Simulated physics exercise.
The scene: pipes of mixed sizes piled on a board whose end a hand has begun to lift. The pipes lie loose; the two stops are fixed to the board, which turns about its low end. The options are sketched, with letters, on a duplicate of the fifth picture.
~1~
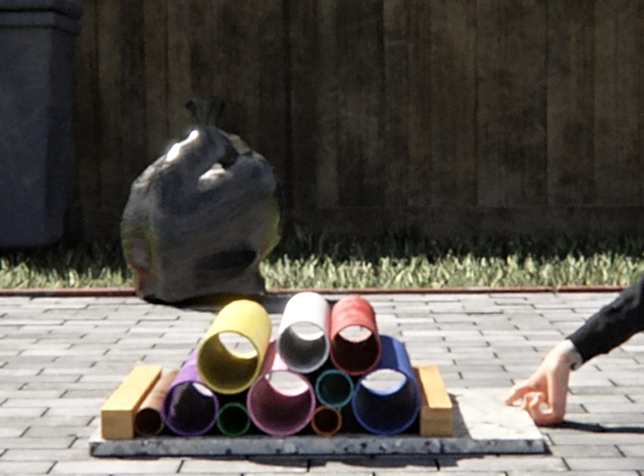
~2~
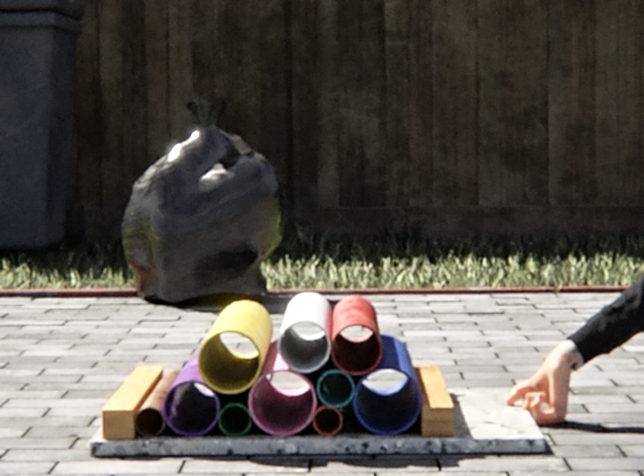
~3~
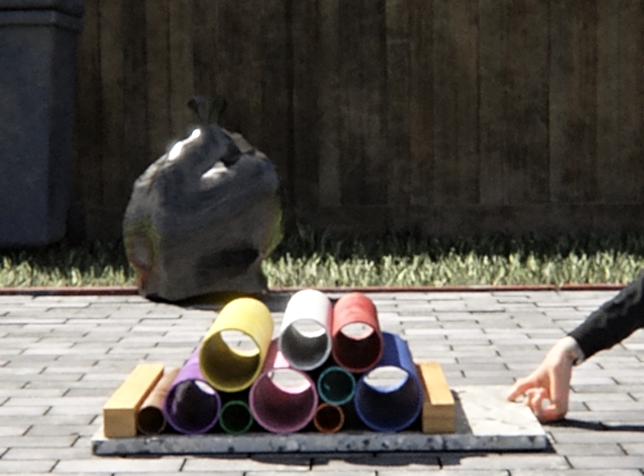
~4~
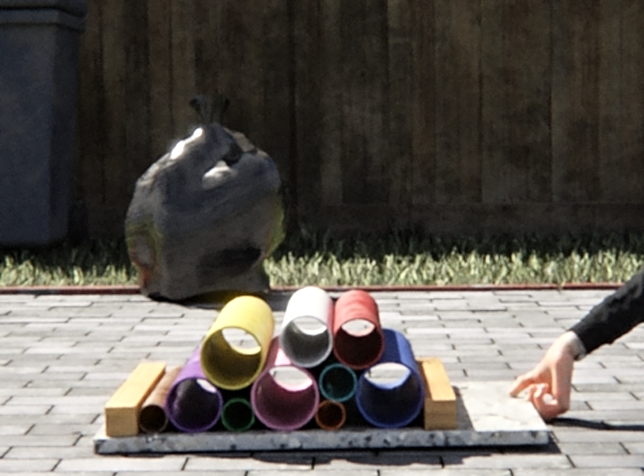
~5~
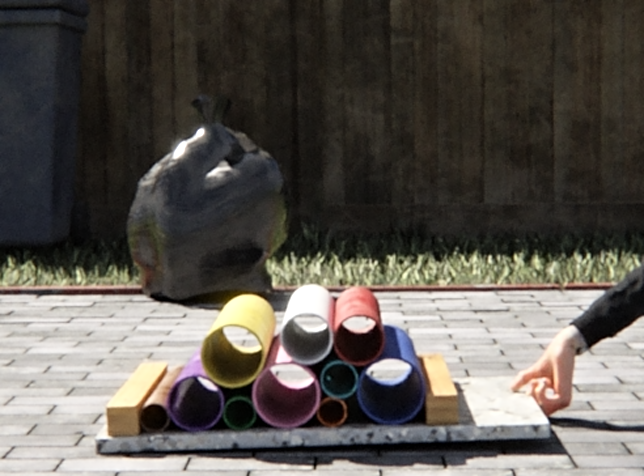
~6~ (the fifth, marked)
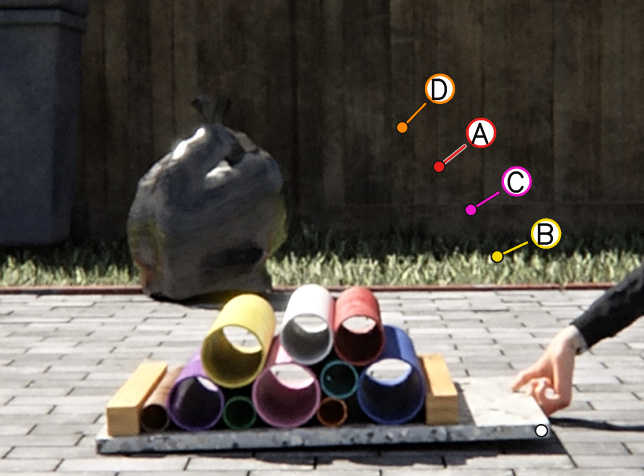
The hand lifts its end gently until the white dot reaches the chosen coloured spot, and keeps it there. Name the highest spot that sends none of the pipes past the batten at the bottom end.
It can be raised to B.
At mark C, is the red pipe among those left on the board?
Yes, with C.
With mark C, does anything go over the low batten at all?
Yes, at C.
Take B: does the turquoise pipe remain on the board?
The turquoise pipe: Yes.
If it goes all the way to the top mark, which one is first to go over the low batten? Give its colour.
First is the yellow one.
On the marked copy, A at (439, 167); B at (497, 256); C at (471, 210); D at (402, 127); the white dot at (542, 430).
Following B. Soon after the start, board at 16°.
Later, board at 25°.
In the end, board at 25°, none over the low batten.
As for the rest, A two over the low batten (yellow, white); C one over the low batten (yellow); D three over the low batten (yellow, red, white).
